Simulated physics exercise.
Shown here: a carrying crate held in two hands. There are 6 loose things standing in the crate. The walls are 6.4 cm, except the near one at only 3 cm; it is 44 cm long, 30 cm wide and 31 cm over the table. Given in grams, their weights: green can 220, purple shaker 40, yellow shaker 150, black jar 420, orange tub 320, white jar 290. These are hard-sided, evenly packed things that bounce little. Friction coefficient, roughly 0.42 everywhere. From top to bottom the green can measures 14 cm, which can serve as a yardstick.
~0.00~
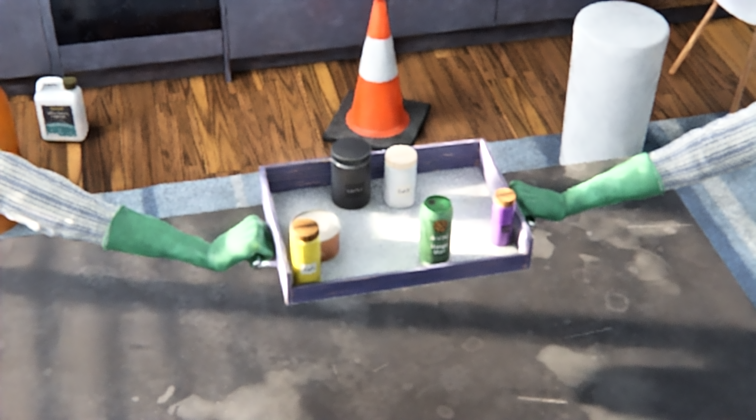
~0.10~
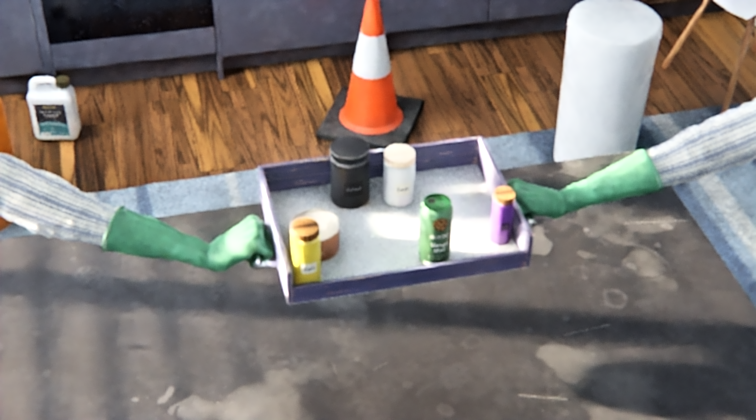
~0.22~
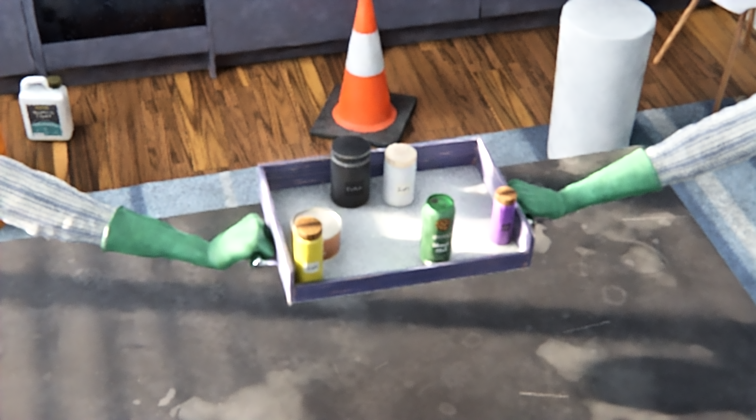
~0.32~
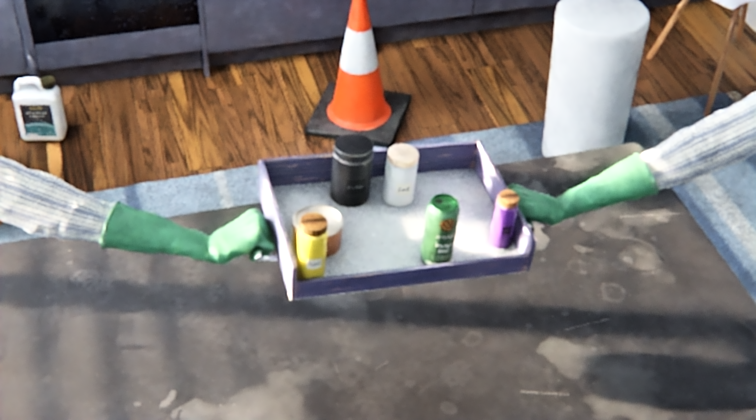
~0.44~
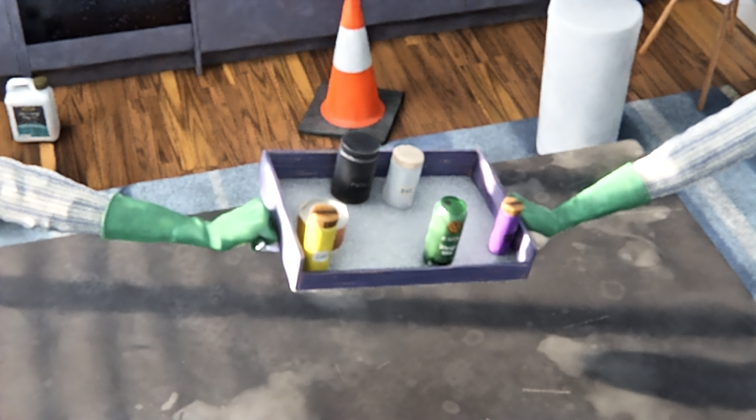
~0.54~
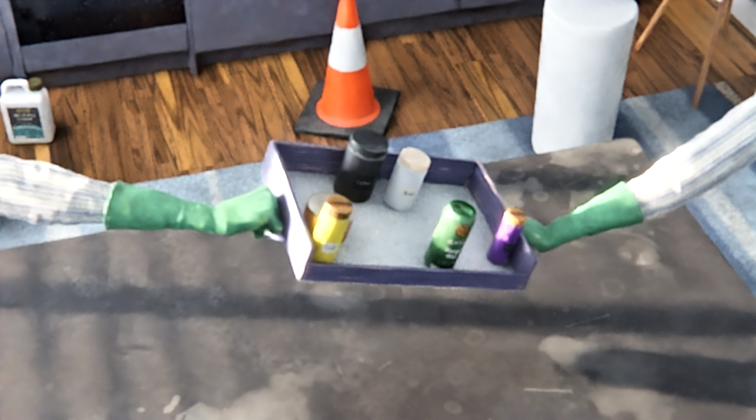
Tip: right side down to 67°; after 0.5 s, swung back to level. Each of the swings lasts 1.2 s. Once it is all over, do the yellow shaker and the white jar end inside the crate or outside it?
The yellow shaker is kept in the crate; the white jar is kept in the crate.
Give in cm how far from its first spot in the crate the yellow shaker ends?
Start to finish, roughly 34 cm.
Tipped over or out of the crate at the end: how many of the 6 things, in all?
3.
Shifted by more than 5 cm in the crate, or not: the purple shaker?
In the end the purple shaker remains stationary.
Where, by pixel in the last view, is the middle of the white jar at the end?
In the end it sits at around (480, 172).
By 0.84 s, tip 47°, right side down; yellow shaker rocked 26° off its seat near (387, 206); white jar 6 cm from its spot near (430, 203); green can 6 cm from its spot.
By 1.04 s, tip 61°, right side down; yellow shaker on its side near (445, 281); white jar 15 cm from its spot near (448, 242); green can rocked 46° off its seat.
By 1.34 s, tip 67°, right side down; green can now out of the crate; yellow shaker rocked 69° off its seat near (462, 306); white jar rocked 10° off its seat near (445, 255).
By 2.44 s, tip 29°, right side down; yellow shaker rocked 70° off its seat near (491, 268); white jar 16 cm from its spot near (478, 210); black jar rocked 38° off its seat.
When it is over (3.5 s), out of the crate, green can; lying over in the crate, yellow shaker and black jar; not toppled but over 5 cm from the start, orange tub and white jar; the last one within 5 cm of the start. In the last view, yellow shaker near (491, 239), white jar near (480, 172).
